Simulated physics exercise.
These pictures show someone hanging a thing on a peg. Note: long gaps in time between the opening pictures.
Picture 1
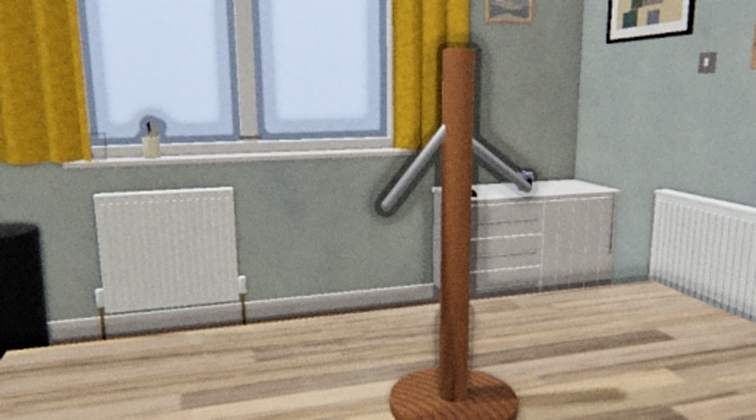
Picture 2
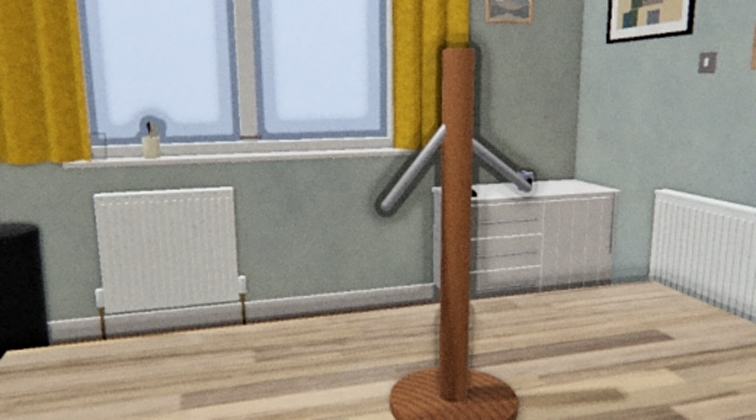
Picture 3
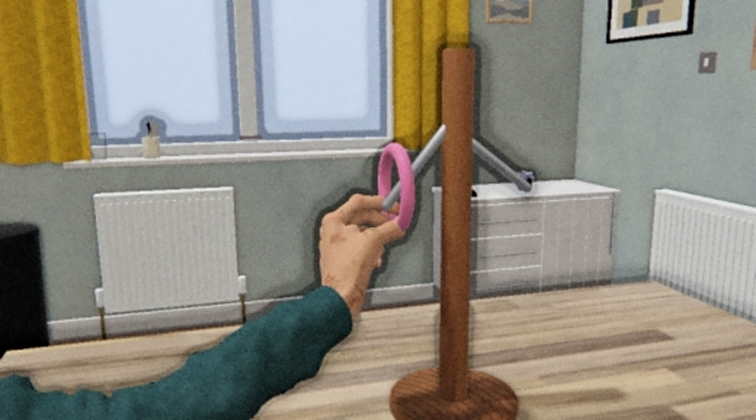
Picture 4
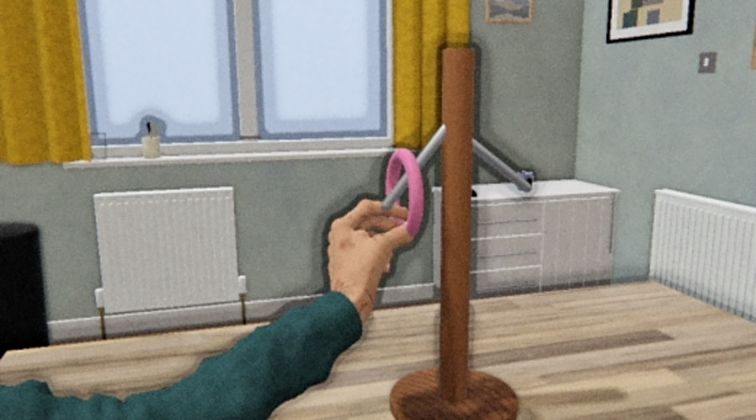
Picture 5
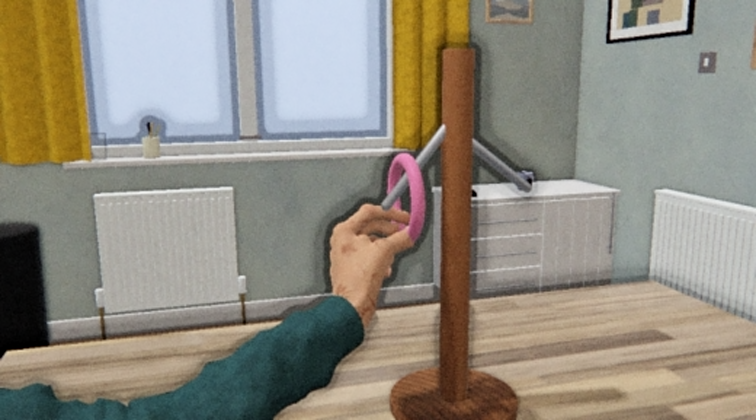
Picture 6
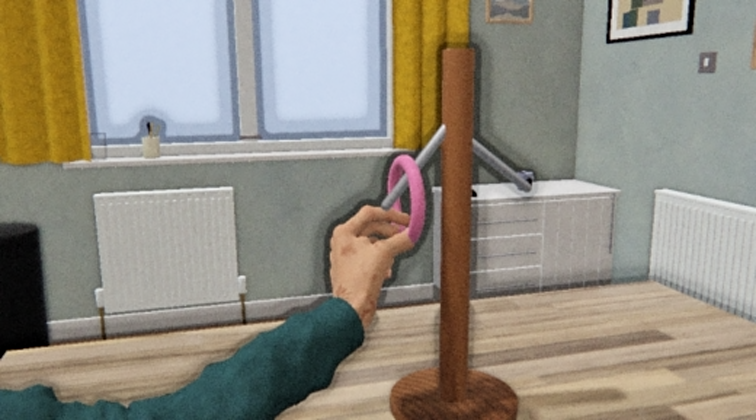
A hand in a dark green sleeve appeared from the lower left, holding a pink ring of tape around the left peg of a wooden stand, then shifted it slightly right and stayed holding it there.
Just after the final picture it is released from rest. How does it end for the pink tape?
The pink tape falls down.
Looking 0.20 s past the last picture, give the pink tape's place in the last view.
The middle sits near (378, 273).
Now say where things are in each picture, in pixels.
Peg stand (458, 238), in the first frame.
Peg stand (458, 238), in the second frame.
Still on the way; pink tape (395, 188); peg stand (458, 238), in the third frame.
Still on the way; pink tape (403, 194); peg stand (458, 238), in the fourth frame.
Still on the way; pink tape (405, 198); peg stand (458, 238), in the fifth frame.
In place, still held; pink tape (405, 200); peg stand (458, 238), in the sixth frame.
Then, 0.20 s on from there, pink tape on its way down near (378, 273).
In the end, the pink tape slips down.
